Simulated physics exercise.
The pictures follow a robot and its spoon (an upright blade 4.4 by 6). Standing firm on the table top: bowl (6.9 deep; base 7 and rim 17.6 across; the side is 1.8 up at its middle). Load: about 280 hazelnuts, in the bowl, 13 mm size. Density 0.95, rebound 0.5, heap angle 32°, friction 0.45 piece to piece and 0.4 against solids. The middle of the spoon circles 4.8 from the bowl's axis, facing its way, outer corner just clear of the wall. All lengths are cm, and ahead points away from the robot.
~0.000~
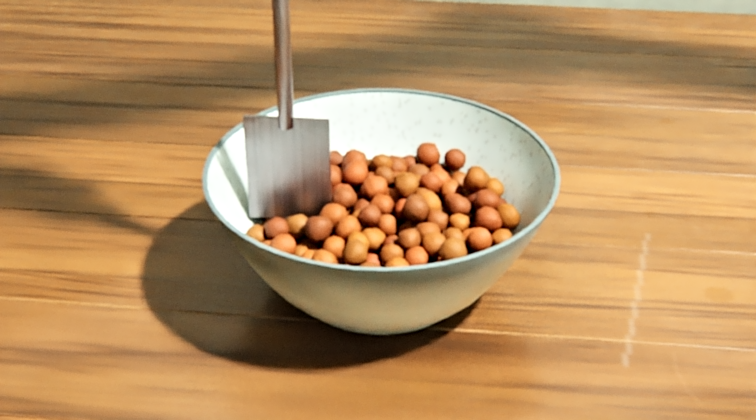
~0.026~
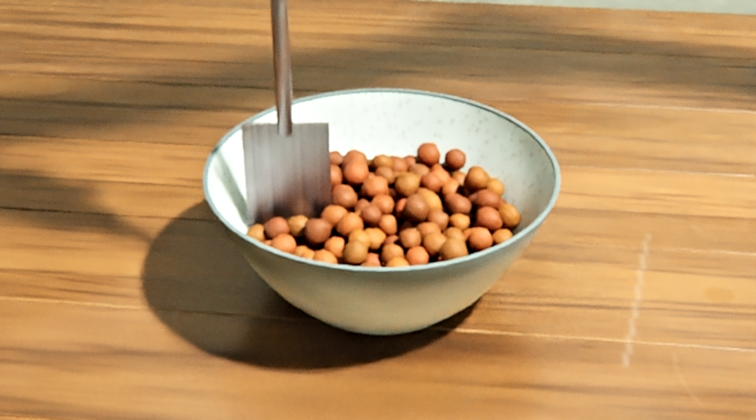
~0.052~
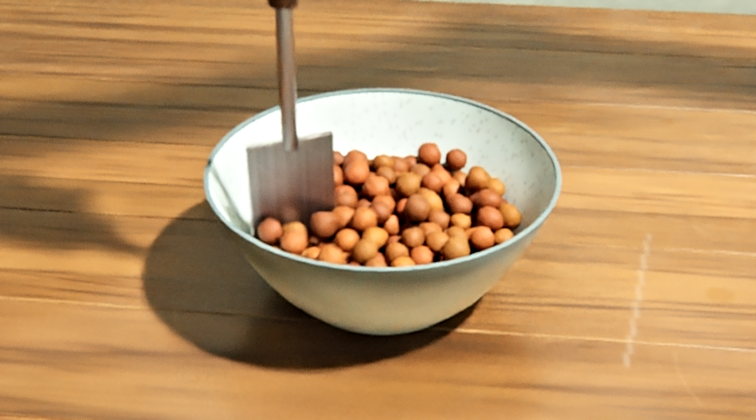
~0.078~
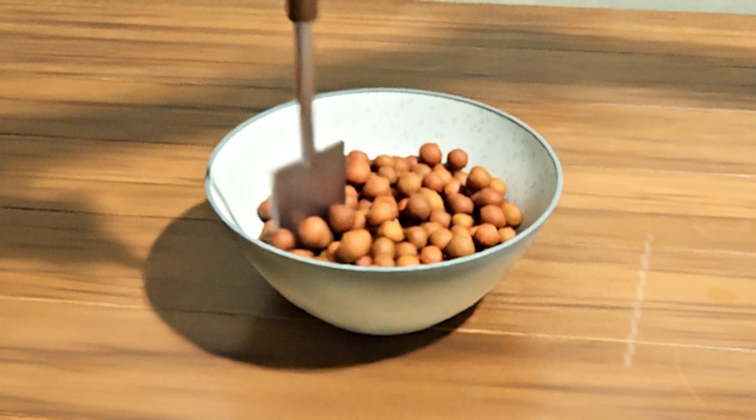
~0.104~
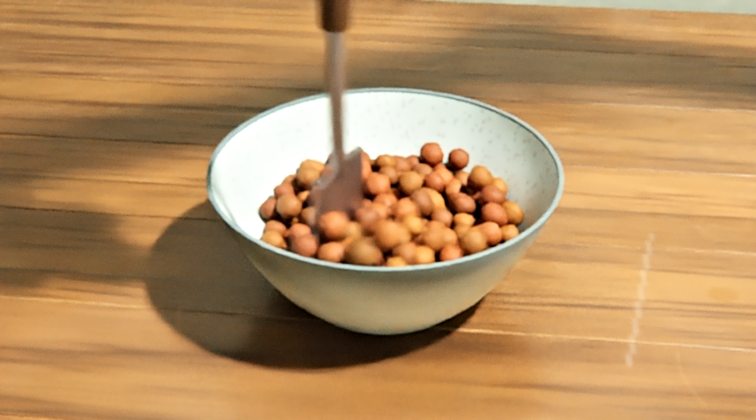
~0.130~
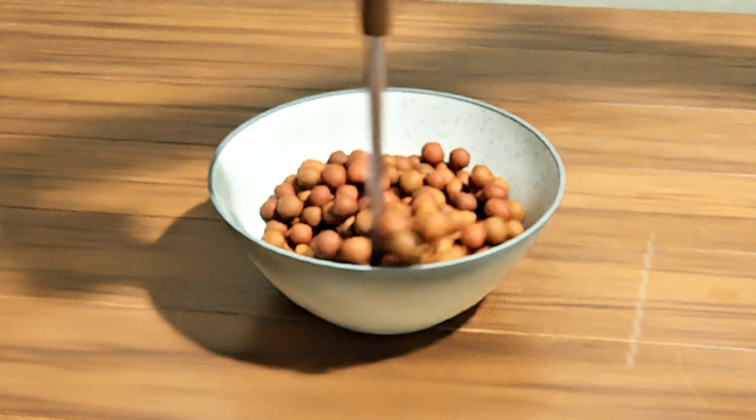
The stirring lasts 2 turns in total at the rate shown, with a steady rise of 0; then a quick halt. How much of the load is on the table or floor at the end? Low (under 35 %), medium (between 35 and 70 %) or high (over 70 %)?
Answer: Medium; between 35 and 70 % of the hazelnuts finish on the table or floor.
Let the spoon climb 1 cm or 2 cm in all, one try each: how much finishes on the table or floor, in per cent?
About 30 and 25 per cent.
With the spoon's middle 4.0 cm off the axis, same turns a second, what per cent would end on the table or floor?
In that case some 50 per cent.
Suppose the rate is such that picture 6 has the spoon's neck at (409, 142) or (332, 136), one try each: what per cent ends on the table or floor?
Some 50 and 30 per cent.
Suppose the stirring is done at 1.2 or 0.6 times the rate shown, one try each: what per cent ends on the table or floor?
Some 50 and 30 per cent.
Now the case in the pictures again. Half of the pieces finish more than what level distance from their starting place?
About 9 cm.
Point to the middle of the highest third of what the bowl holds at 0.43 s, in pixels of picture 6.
Around (278, 182).
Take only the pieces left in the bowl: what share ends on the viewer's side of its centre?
About 55 per cent.
After 0.43 s, 336° round, highest piece 12 above the table; 215 in the bowl, 34 on the table or floor, 29 in flight or on the tool.
After 0.72 s, 221° round, highest piece 9 above the table; 171 in the bowl, 96 on the table or floor, 11 in flight or on the tool.
After 1.07 s, 0° round, highest piece 5 above the table; 159 in the bowl, 119 on the table or floor.
After 1.77 s, 0° round, highest piece 5 above the table; 159 in the bowl, 119 on the table or floor.
At rest, 159 in the bowl, 119 on the table or floor. That is 43 % on the table or floor.
